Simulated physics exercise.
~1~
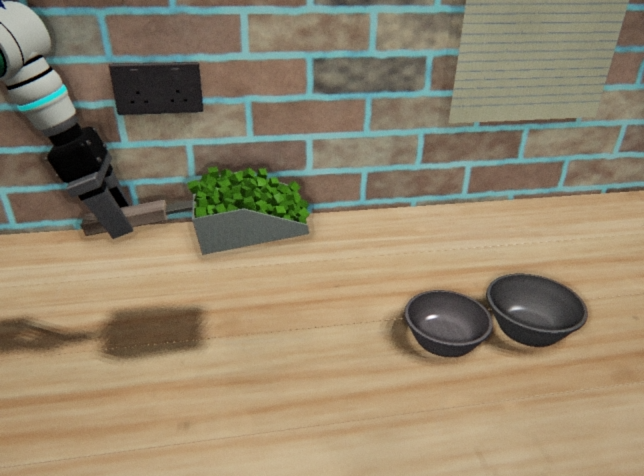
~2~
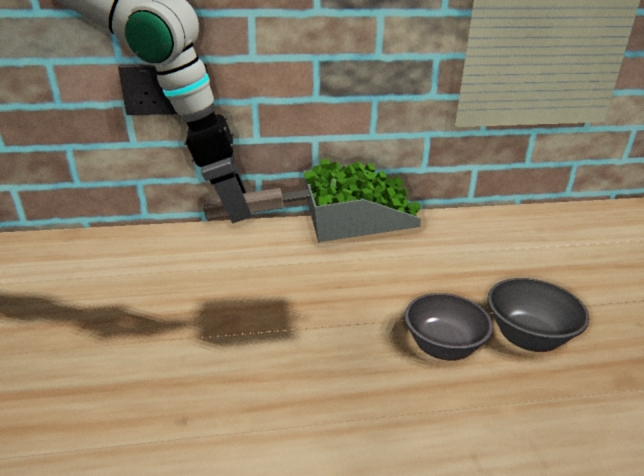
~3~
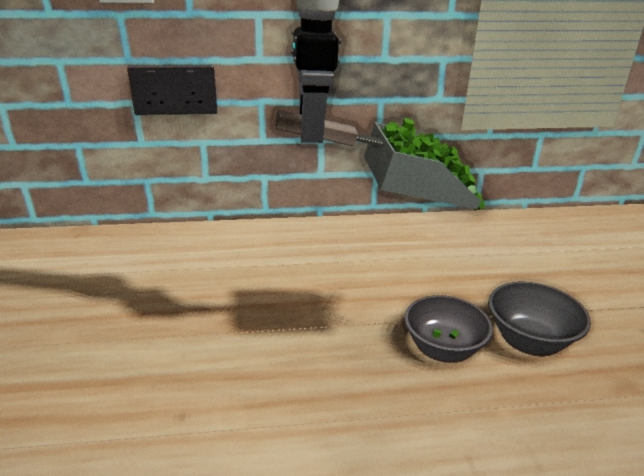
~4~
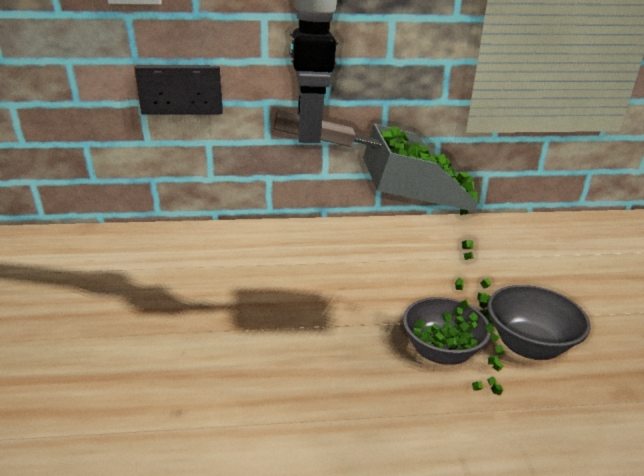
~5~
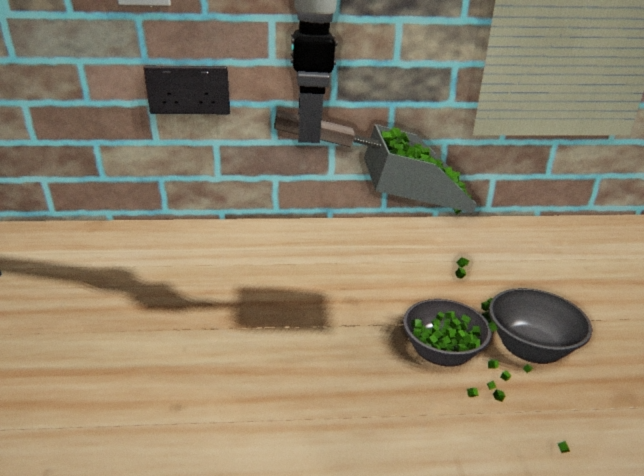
At first, a robot arm holds a grey scoop heaped with small green cubes at the left of a wooden table, before a brick wall, with two dark bowls standing to the right. The arm carries the scoop rightward, keeping it level. It then lifts the scoop and tips it forward, and a few cubes appear in the left bowl. More cubes stream down, gathering in that bowl while some scatter on the table. Finally, the scoop stays tilted and still holds many cubes, a few are falling, and the right bowl looks empty.
